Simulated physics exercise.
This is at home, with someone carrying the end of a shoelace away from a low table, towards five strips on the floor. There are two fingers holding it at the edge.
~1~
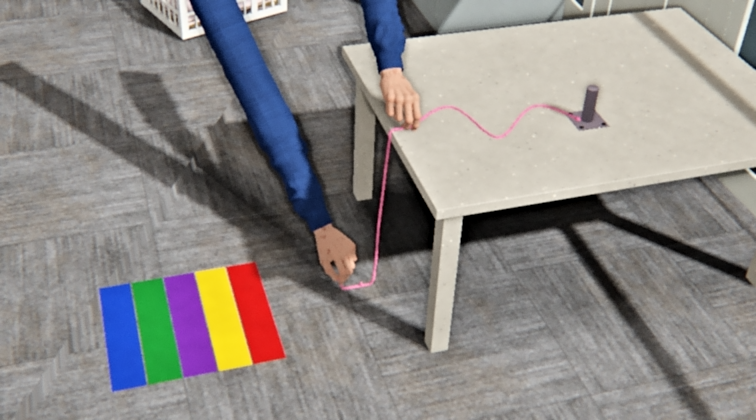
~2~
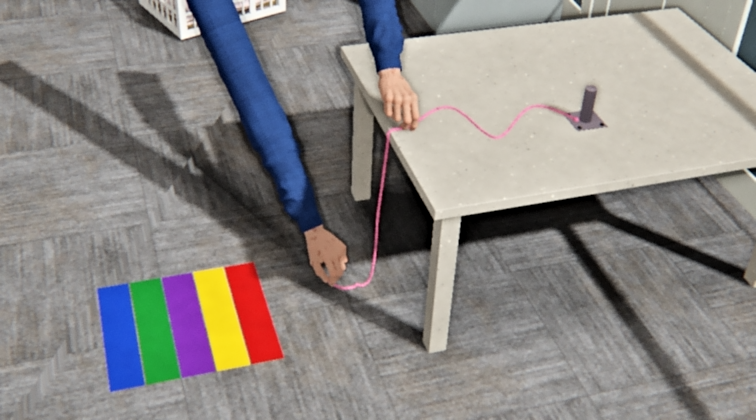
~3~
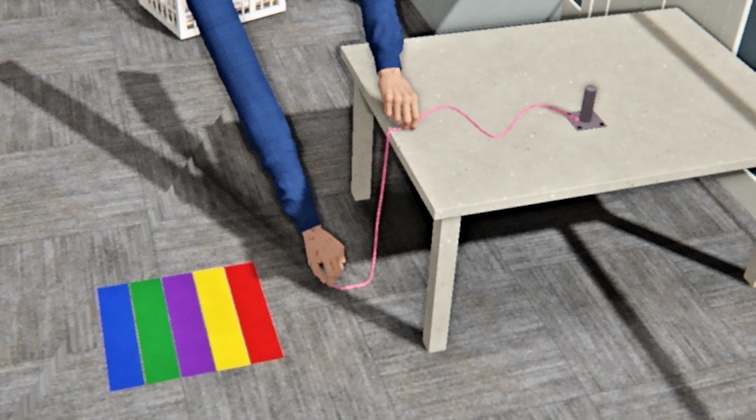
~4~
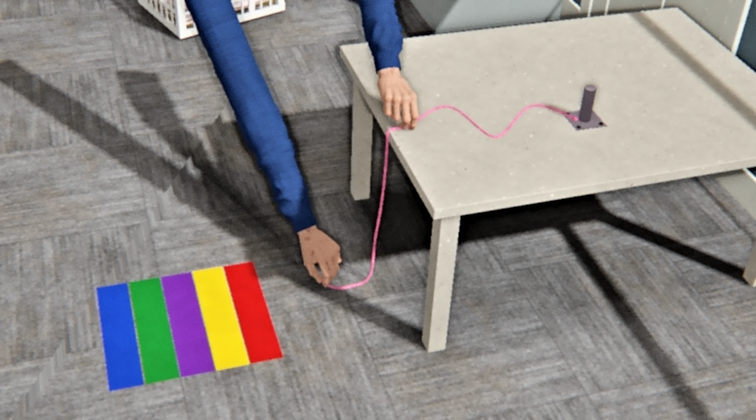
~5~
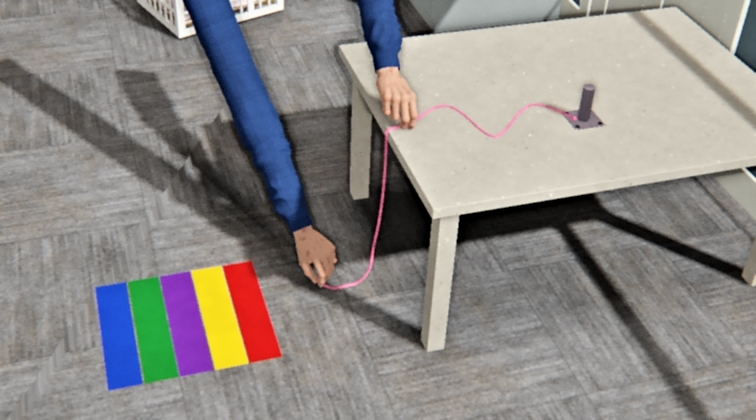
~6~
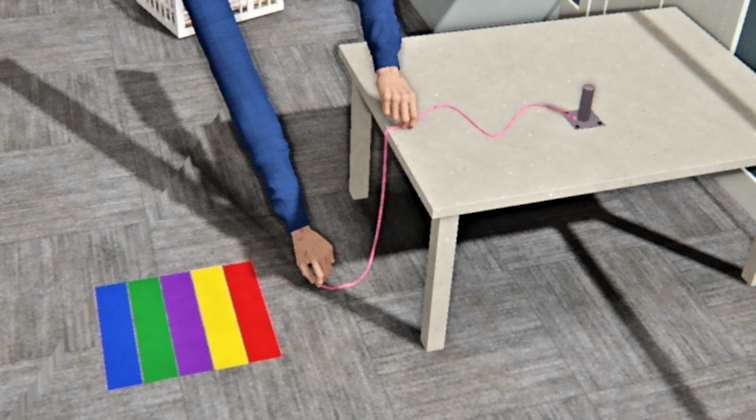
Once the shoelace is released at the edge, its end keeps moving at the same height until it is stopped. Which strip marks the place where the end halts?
The blue strip does.
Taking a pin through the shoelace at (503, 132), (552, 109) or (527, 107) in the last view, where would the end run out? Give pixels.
Try 1: (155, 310); try 2: (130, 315); try 3: (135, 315).
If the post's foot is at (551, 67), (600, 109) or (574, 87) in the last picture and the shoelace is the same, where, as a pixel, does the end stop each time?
Roughly (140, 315), (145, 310) and (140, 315).
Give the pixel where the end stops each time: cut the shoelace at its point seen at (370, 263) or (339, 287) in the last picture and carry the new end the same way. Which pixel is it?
The first cut gives (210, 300) and the second gives (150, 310).
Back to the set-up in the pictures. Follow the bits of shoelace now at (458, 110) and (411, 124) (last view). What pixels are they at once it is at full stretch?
They finish at (399, 140) and (339, 174) respectively.
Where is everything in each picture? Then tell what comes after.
The first frame shows end (339, 280); red (264, 342); yellow (231, 348); purple (196, 355); green (162, 361); blue (126, 368).
The second frame shows end (329, 281); shoelace through (546, 107) (500, 137) (443, 108) (388, 138) (379, 204) (373, 266).
The third frame shows end (327, 282).
The fourth frame shows end (323, 282); shoelace through (545, 106) (499, 136) (443, 107) (388, 137) (382, 203) (372, 265).
The fifth frame shows end (318, 282).
The sixth frame shows end (316, 282); shoelace through (544, 106) (498, 136) (441, 106) (386, 137) (382, 202) (369, 265).
Soon after, end near (172, 308); over purple.
Then, end near (136, 314); over green.
At full stretch, end near (113, 318); over blue. It gets as far as the blue strip.
